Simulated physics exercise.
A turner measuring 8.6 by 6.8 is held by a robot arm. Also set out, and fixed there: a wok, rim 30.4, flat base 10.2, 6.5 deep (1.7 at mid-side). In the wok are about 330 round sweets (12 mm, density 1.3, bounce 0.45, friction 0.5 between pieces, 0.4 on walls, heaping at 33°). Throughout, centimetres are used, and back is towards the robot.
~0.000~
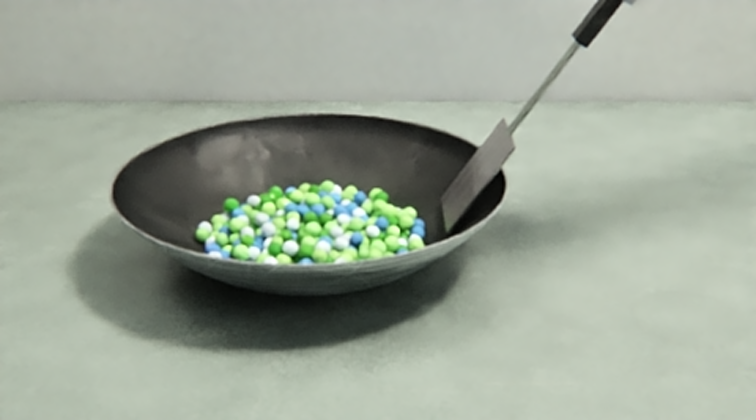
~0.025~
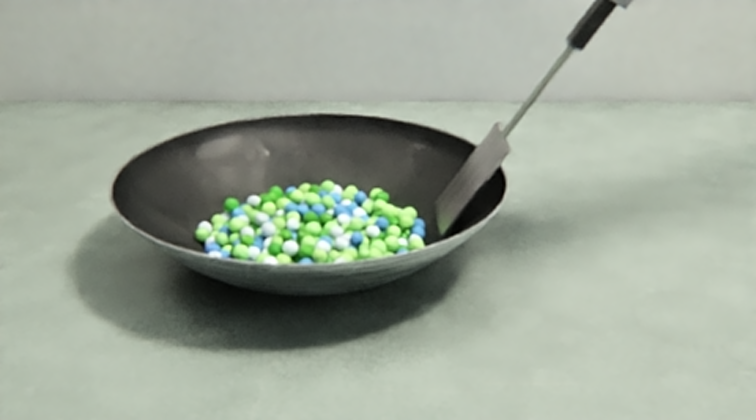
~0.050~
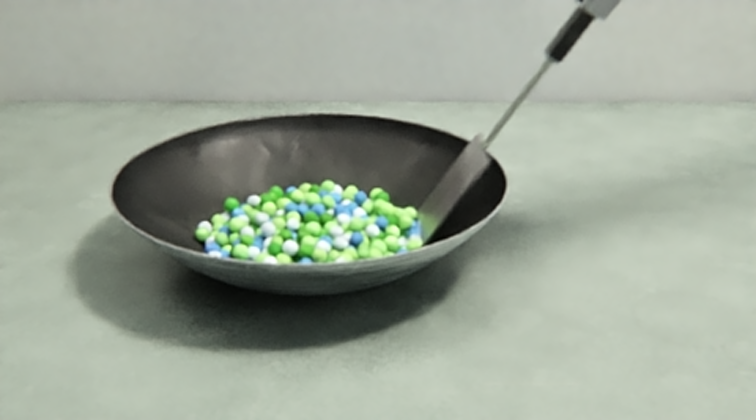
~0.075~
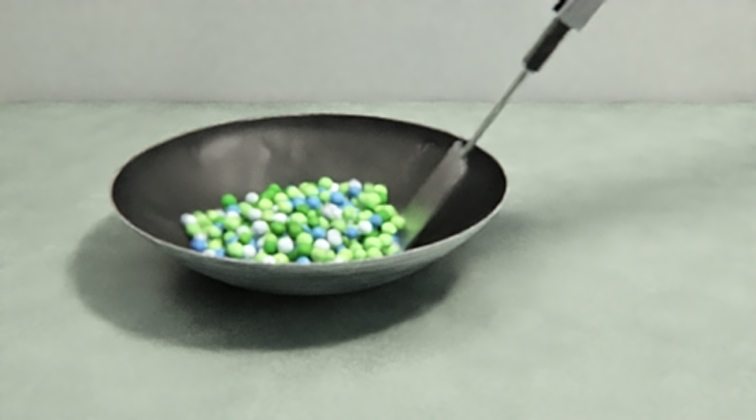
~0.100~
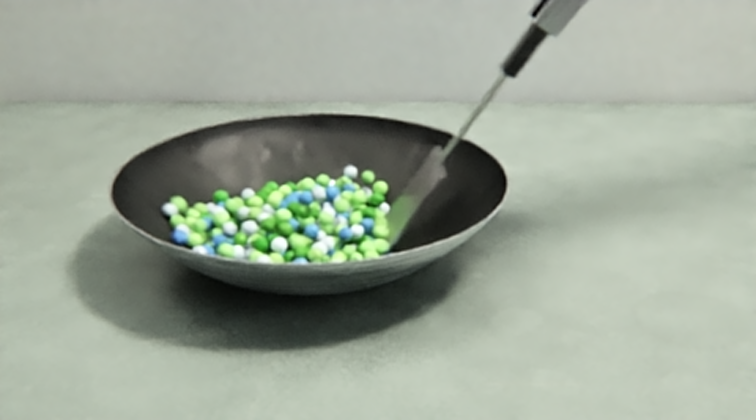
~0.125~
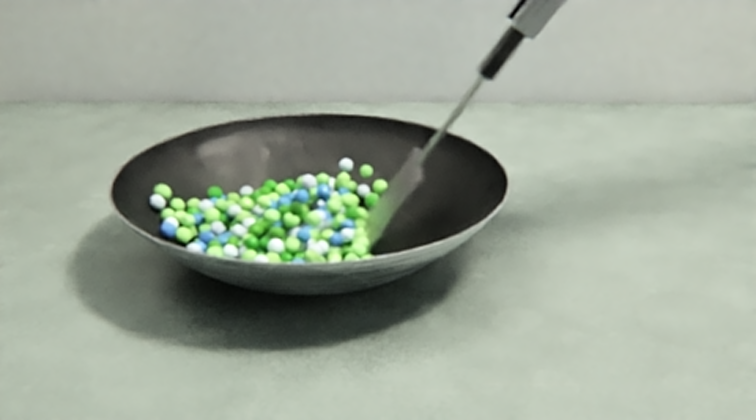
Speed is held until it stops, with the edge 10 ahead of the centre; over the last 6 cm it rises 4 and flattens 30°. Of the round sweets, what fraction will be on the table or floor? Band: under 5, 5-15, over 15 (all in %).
5-15 %.
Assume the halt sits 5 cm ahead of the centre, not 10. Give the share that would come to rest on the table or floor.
I'd expect close to 0 per cent then.
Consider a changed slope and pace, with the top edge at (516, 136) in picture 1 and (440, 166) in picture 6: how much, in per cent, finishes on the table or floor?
About 10 per cent.
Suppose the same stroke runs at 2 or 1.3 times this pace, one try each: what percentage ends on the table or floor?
30 and 15 %.
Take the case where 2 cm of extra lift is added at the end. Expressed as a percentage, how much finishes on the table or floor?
Result: Approx. 5 %.
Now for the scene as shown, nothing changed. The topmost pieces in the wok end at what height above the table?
About 5.5 cm above the table.
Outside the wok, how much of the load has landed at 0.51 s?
Roughly 6 percent.
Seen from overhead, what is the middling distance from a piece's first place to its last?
Somewhere about 4 centimetres, I'd say.
By 0.20 s, sloping 56°, highest piece 7 above the table; 329 in the wok.
By 0.27 s, sloping 45°, highest piece 6 above the table; 329 in the wok.
By 0.51 s, sloping 26°, highest piece 7 above the table; 300 in the wok, 21 on the table or floor, 8 on the blade or in flight.
By 1.56 s, sloping 26°, highest piece 5 above the table; 300 in the wok, 29 on the table or floor.
Final count, 300 in the wok, 29 on the table or floor. That is 9 % on the table or floor.
